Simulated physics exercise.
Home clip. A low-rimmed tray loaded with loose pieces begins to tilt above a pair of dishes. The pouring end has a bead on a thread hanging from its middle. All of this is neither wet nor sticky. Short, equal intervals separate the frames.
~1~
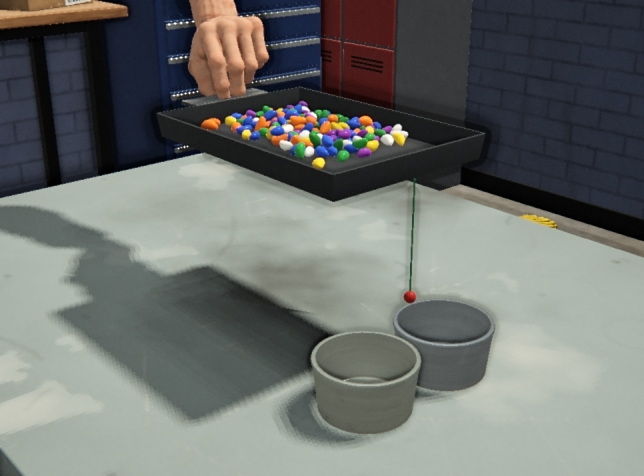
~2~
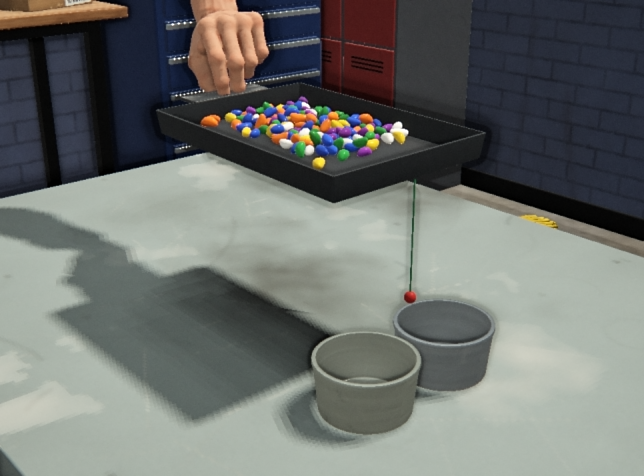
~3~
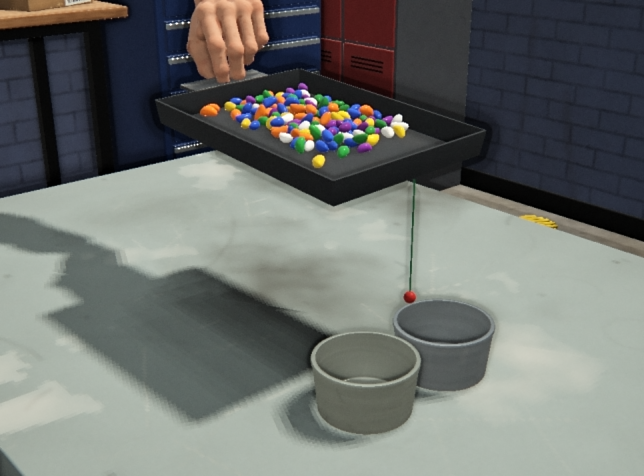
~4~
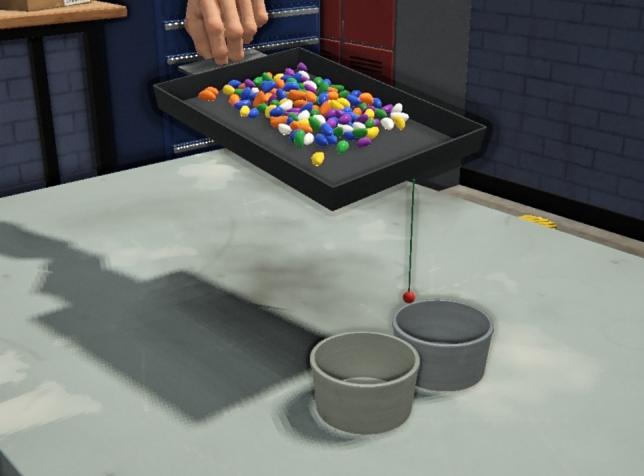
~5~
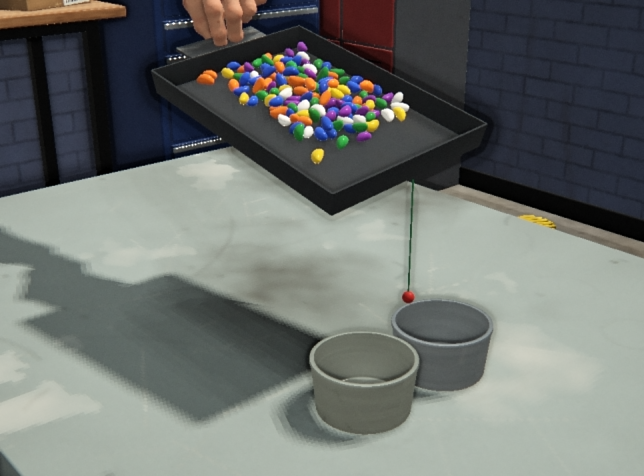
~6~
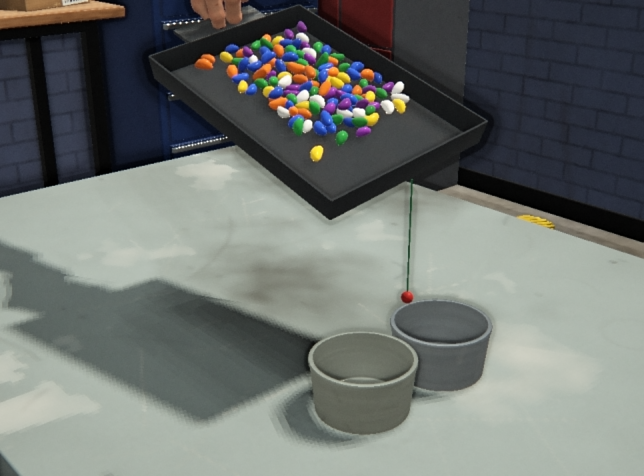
Black tray of colourful jelly beans tilting gradually toward its near left corner, held by a hand above two grey dishes.
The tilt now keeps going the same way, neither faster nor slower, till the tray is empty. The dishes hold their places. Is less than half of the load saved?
No, more than half is saved.
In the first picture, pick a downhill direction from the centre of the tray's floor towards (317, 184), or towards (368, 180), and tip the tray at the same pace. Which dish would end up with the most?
On the first try it's the left-side dish, on the second the left-side dish.
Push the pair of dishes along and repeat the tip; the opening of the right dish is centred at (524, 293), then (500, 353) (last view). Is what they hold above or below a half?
Place 1: Lower than half; place 2: Lower than half.
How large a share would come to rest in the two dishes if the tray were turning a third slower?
Estimate: Some 70 %.
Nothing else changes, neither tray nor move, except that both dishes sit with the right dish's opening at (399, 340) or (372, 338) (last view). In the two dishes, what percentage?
Trial 1 about 70 %, trial 2 about 70 %.
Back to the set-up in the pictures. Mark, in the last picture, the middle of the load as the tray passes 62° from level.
Mark it at roughly (336, 141) in the final frame.
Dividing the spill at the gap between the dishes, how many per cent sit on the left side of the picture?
It works out to some 80 per cent.
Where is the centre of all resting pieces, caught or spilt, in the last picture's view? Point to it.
The centre settles at about (355, 386).
Just after the last frame, tray tipped steeply; almost all on the tray; just a few in the air.
A moment on, tray tipped right over; the larger part on the tray; roughly a quarter in the left dish; just a few outside both; just a few in the air.
Further on, tray tipped past a quarter turn; the larger part in the left dish; roughly a quarter outside both; just a few in the air.
When it is over, tray tipped past a quarter turn; the larger part in the left dish; not one in the right dish; roughly a quarter outside both.
